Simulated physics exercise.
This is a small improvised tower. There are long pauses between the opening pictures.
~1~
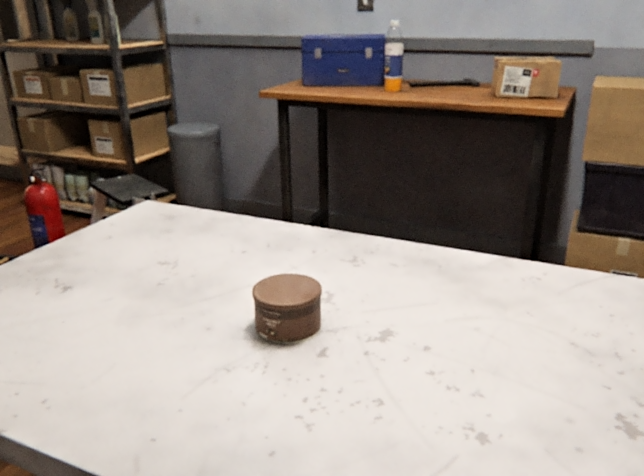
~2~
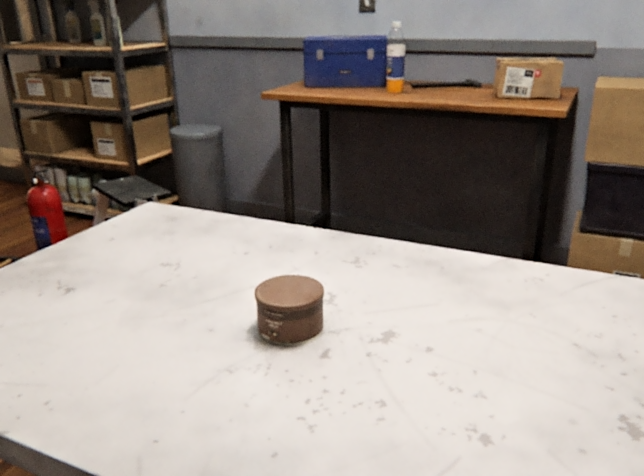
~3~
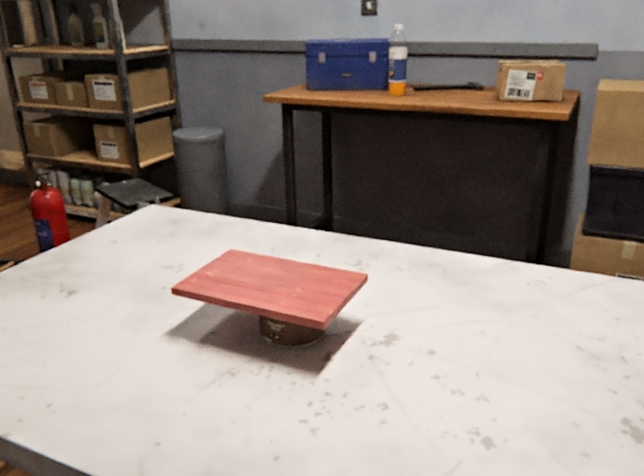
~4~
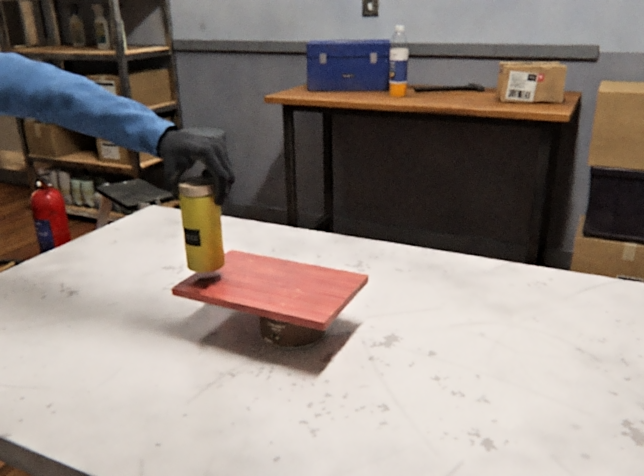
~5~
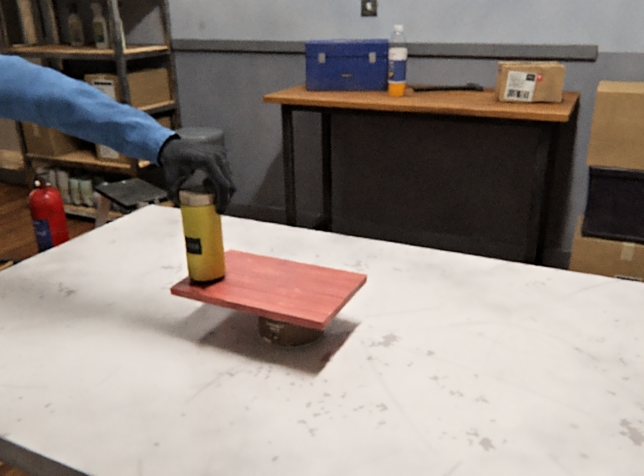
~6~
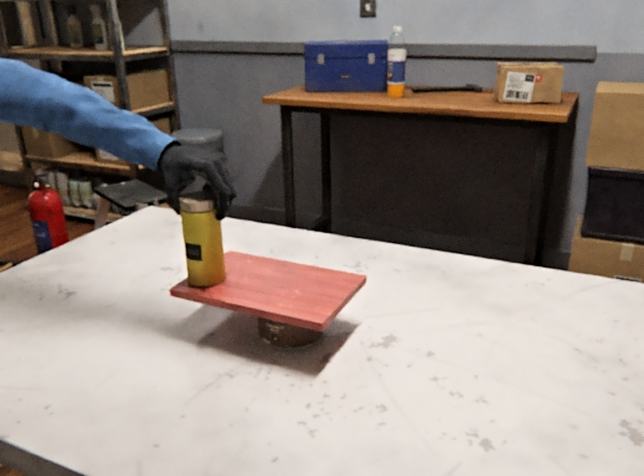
A red board appears on top of a small round brown container that at first sits alone on a white table. A gloved hand in a blue sleeve then reaches in from the left with a yellow jar, lowers it onto the board's left end, and keeps hold of its top.
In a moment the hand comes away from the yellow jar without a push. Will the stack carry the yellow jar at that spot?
Here the stack gives way.
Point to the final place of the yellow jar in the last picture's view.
Near (121, 286).
Then, 0.50 s past the last view, yellow jar now fallen; red board rocked 33° from its first pose.
Then, 0.70 s past the last view, red board rocked 22° from its first pose.
Finally, fallen, yellow jar; moved from the start, red board; brown tub still in place. Final places as the last picture's camera would see them, yellow jar near (121, 286). The stack loses its balance.
